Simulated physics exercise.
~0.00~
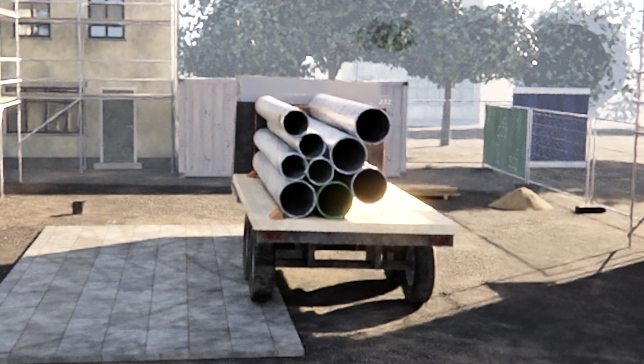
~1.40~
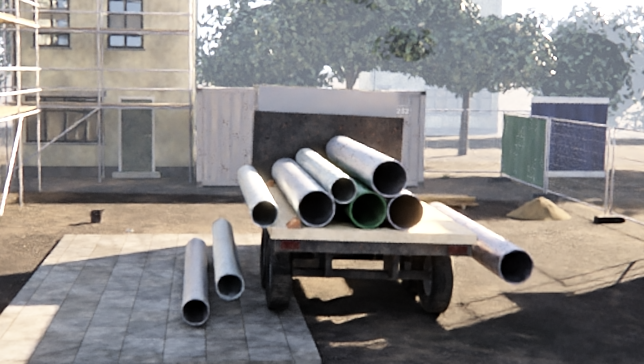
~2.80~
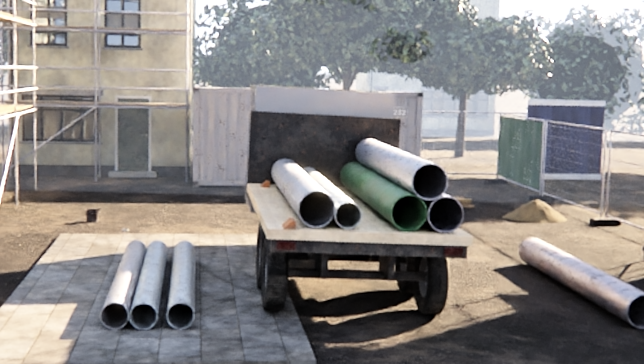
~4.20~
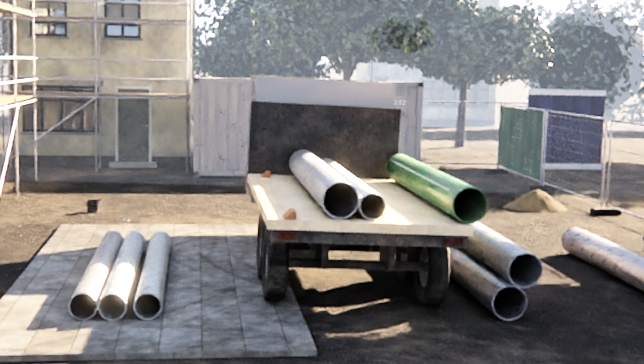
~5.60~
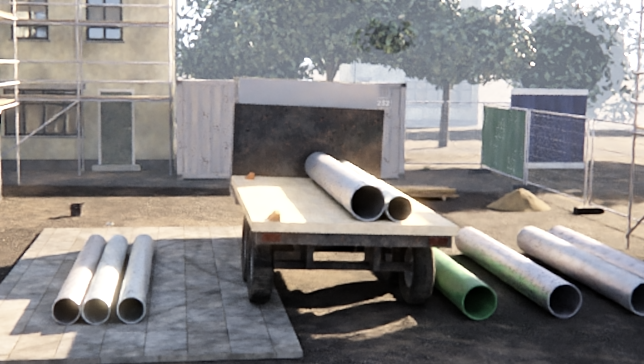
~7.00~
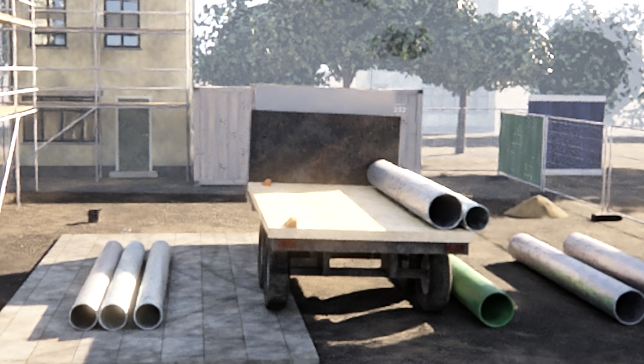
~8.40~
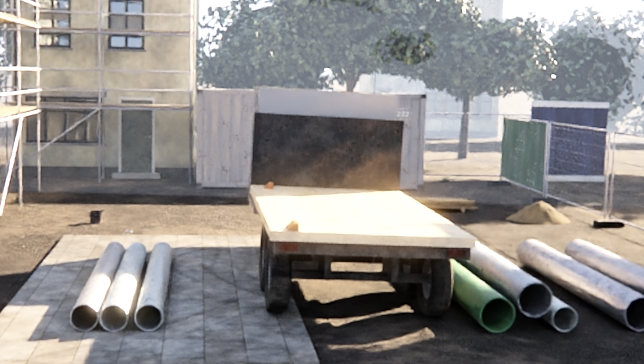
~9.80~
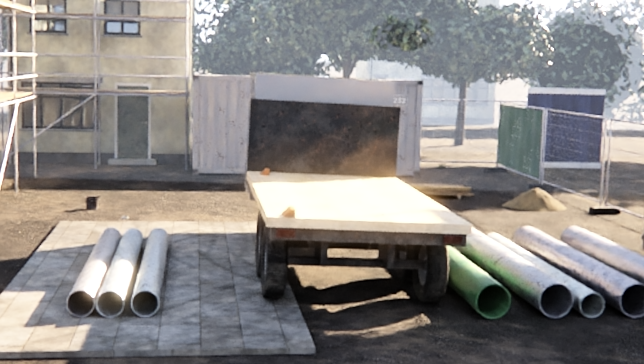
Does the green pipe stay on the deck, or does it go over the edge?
It goes over the edge. It rolls to the right, drops off that side of the deck and ends up on the ground beside the truck.
